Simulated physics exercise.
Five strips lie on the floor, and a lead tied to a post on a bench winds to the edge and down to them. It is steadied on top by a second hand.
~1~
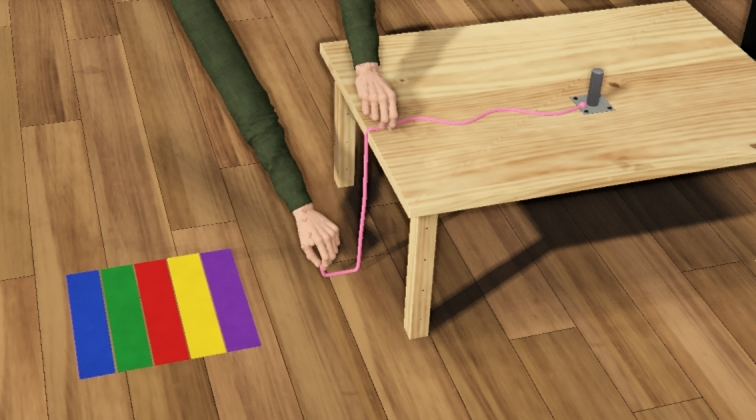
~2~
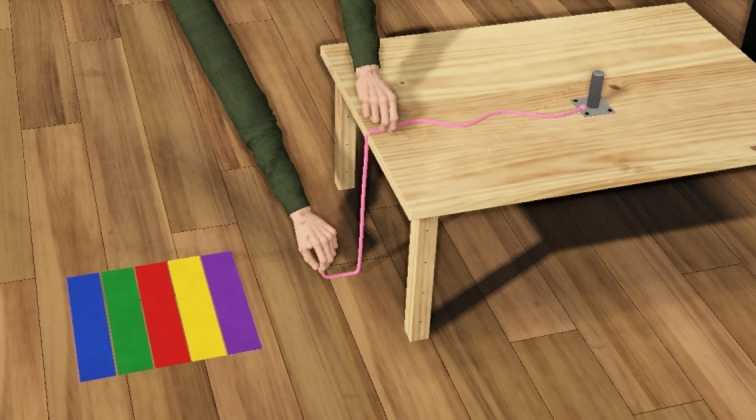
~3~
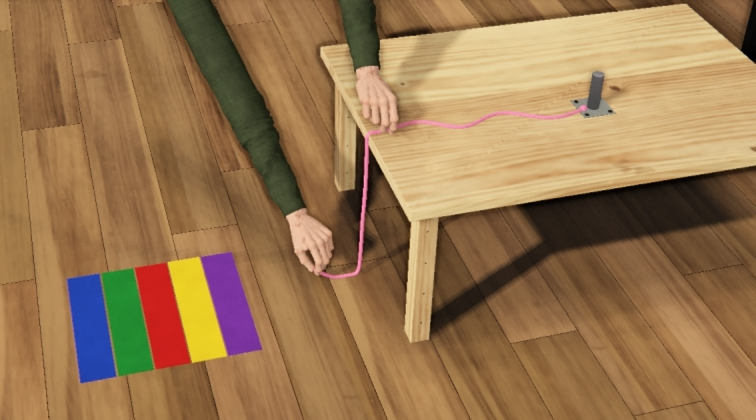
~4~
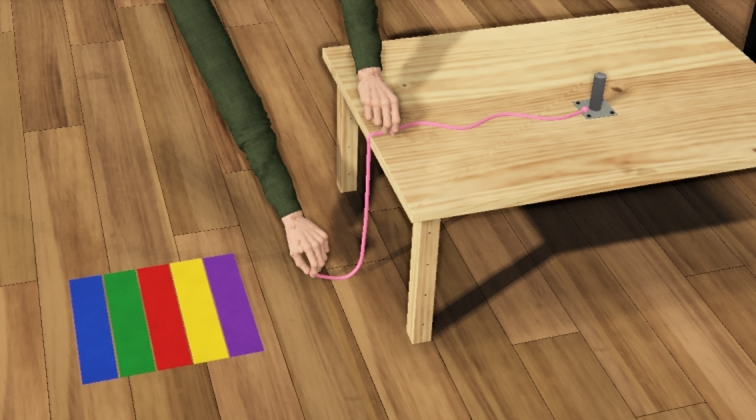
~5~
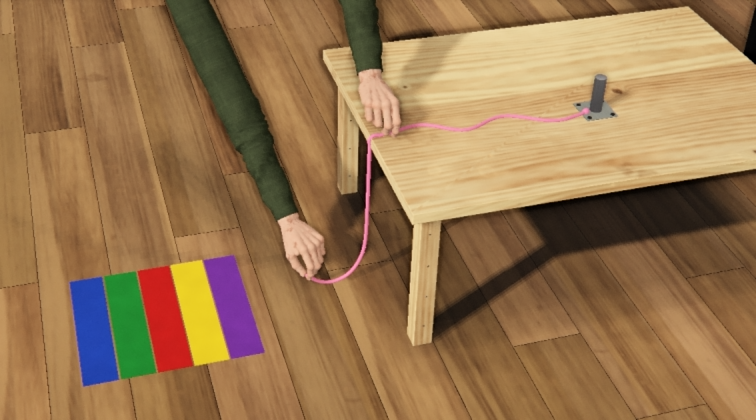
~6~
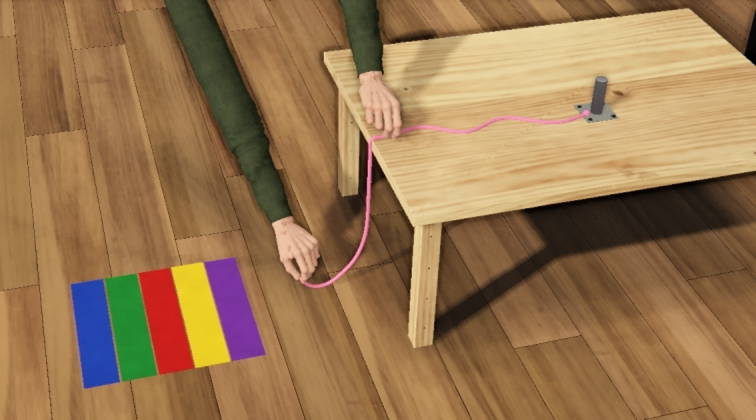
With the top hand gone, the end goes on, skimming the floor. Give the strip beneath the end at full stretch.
Yellow strip.
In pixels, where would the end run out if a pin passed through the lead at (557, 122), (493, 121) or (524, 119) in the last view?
Going through the tries, I'd expect close to (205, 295), (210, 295) and lastly (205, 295).
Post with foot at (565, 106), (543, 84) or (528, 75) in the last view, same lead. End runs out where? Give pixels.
The spots are near (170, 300), (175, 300) and (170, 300).
Early on, end near (266, 284); short of the strips.
Midway, end near (225, 291); over purple.
At the end of the slack, end near (201, 296); over yellow. The yellow one.
